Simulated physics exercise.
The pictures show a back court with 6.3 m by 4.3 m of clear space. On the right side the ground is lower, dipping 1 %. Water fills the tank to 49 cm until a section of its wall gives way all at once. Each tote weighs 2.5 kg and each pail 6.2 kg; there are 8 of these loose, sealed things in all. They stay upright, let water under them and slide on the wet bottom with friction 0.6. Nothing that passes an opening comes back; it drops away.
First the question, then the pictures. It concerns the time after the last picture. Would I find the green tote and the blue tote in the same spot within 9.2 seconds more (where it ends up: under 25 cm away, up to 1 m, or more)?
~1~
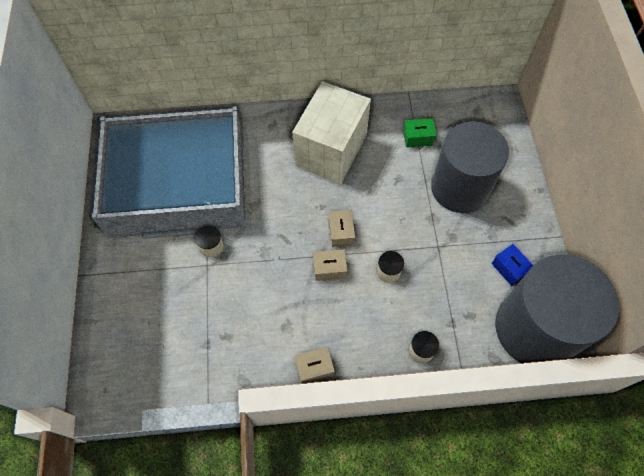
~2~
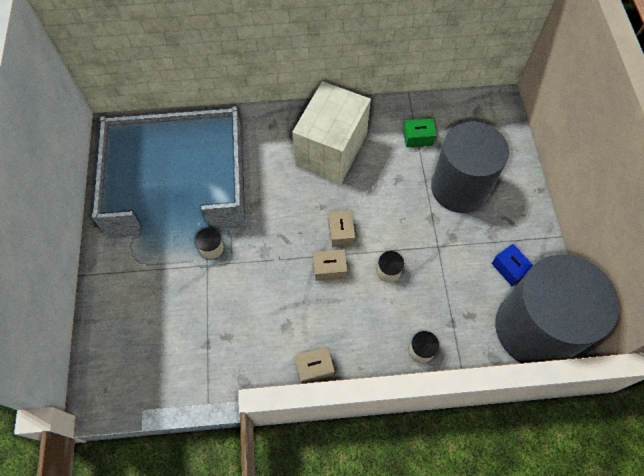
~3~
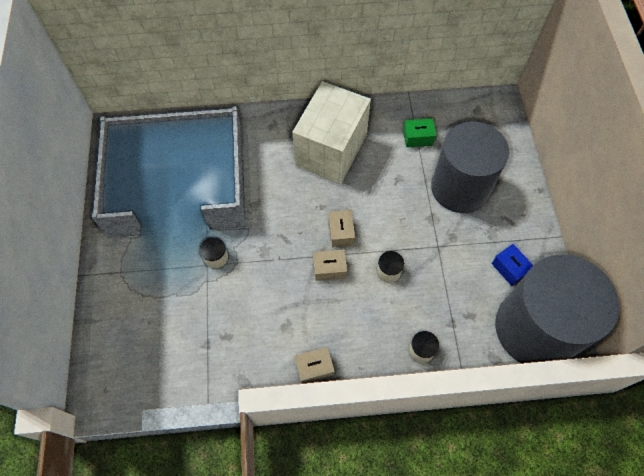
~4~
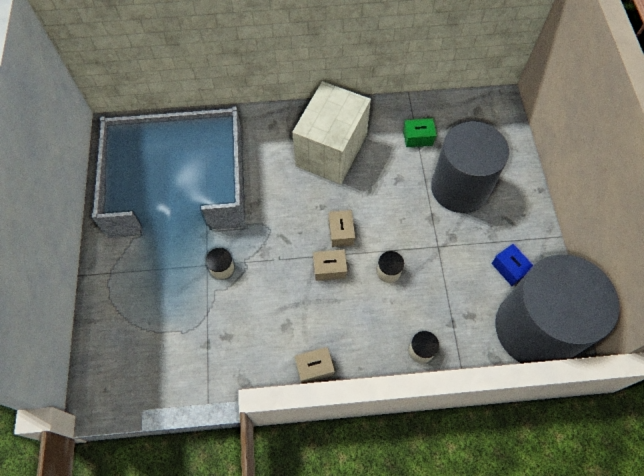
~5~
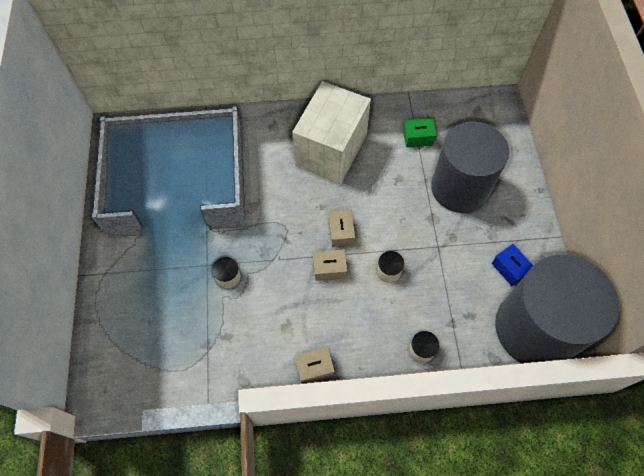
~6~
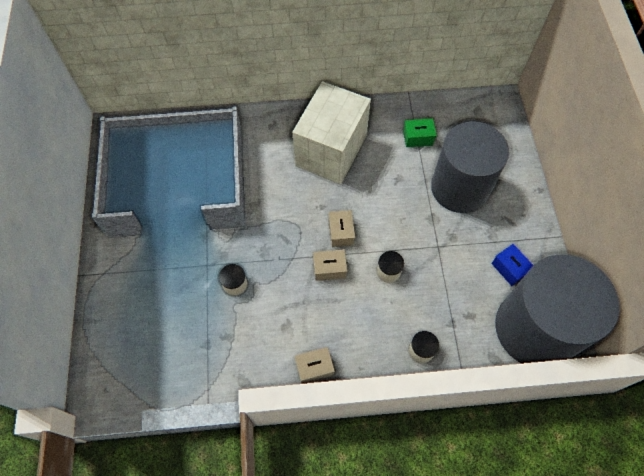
At the end, green tote: Scarcely budges; blue tote: Budges somewhat.
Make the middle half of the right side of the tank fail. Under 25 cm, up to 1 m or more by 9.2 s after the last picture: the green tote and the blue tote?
Here's how it goes: The green tote edges along somewhat, and the blue tote winds up well off.
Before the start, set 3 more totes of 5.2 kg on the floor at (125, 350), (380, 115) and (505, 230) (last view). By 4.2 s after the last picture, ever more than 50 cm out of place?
Listed order gives above the limit, within the limit, within the limit.
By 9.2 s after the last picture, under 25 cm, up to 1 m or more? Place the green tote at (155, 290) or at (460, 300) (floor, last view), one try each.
At the first spot it winds up far off; at the second it winds up far off.
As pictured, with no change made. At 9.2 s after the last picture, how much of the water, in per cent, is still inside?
Around 40 per cent of the water is still in there.
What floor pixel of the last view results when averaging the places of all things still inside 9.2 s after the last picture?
Averaged position, last view: Near pixel (403, 259).
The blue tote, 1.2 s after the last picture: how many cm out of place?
Displacement by then near 0 cm.
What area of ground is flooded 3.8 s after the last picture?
I'd estimate close to 15 m2.
Then, 1.2 s after the last picture the green tote is near (420, 128), 0.0 m from its start, aground; the blue tote is near (515, 262), 0.0 m from its start, aground; 0 of 8 are out; 0 afloat.
Then, 3.8 s after the last picture the green tote is near (420, 128), 0.0 m from its start, aground; the blue tote is near (523, 257), 0.1 m from its start, aground; 0 of 8 are out; 1 afloat.
Then, 6.2 s after the last picture the green tote is near (420, 128), 0.0 m from its start, aground; the blue tote is near (562, 242), 0.7 m from its start, afloat; 0 of 8 are out; 1 afloat.
Then, 9.2 s after the last picture the green tote is near (420, 128), 0.0 m from its start, aground; the blue tote is near (553, 257), 0.5 m from its start, afloat; 0 of 8 are out; 2 afloat.
